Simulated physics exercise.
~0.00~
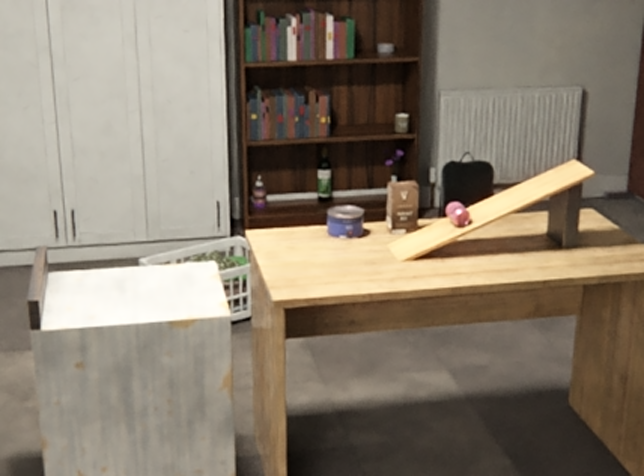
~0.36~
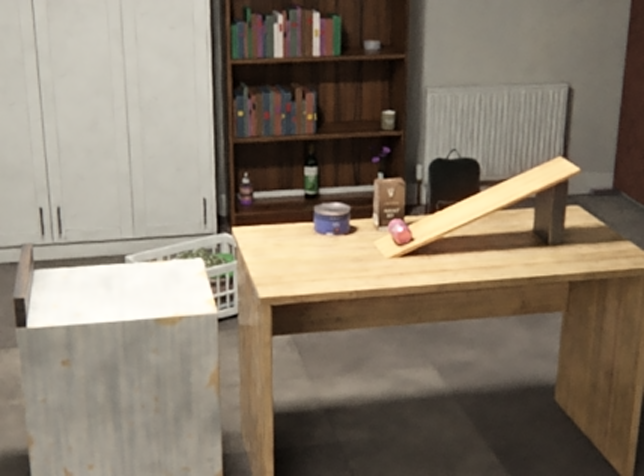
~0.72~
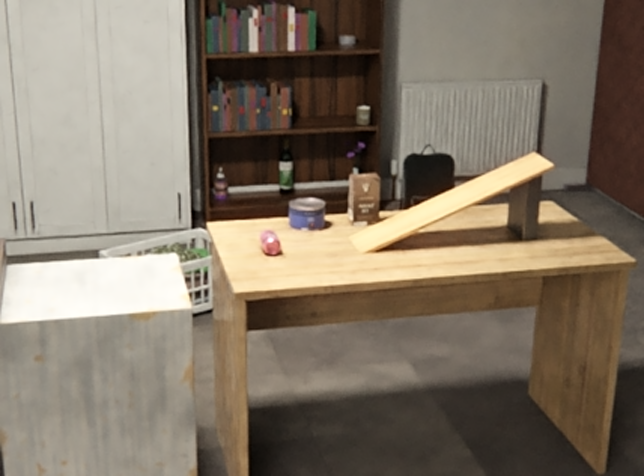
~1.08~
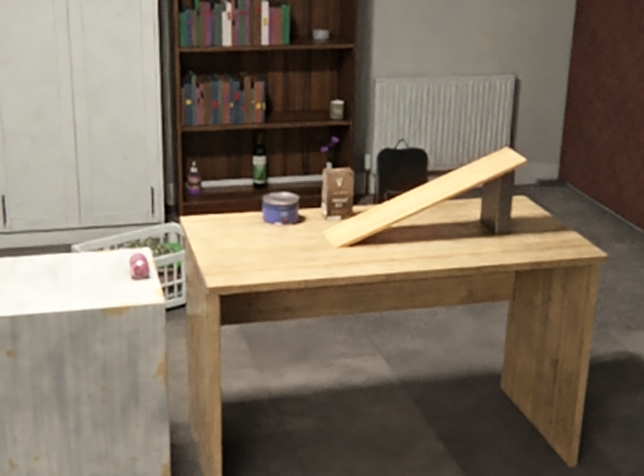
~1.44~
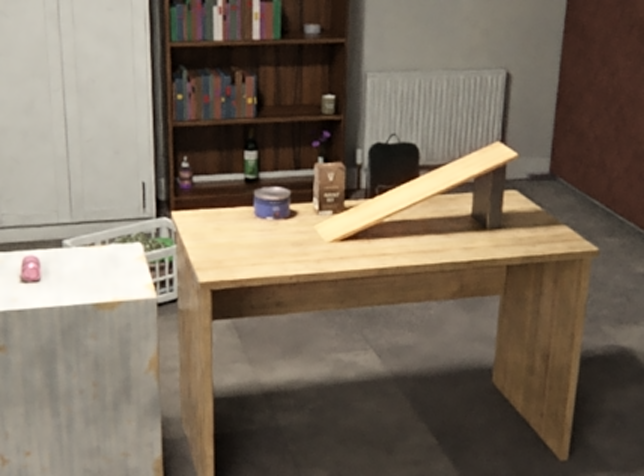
A pink can rolls down a ramp, crosses the gap and ends on the cabinet.
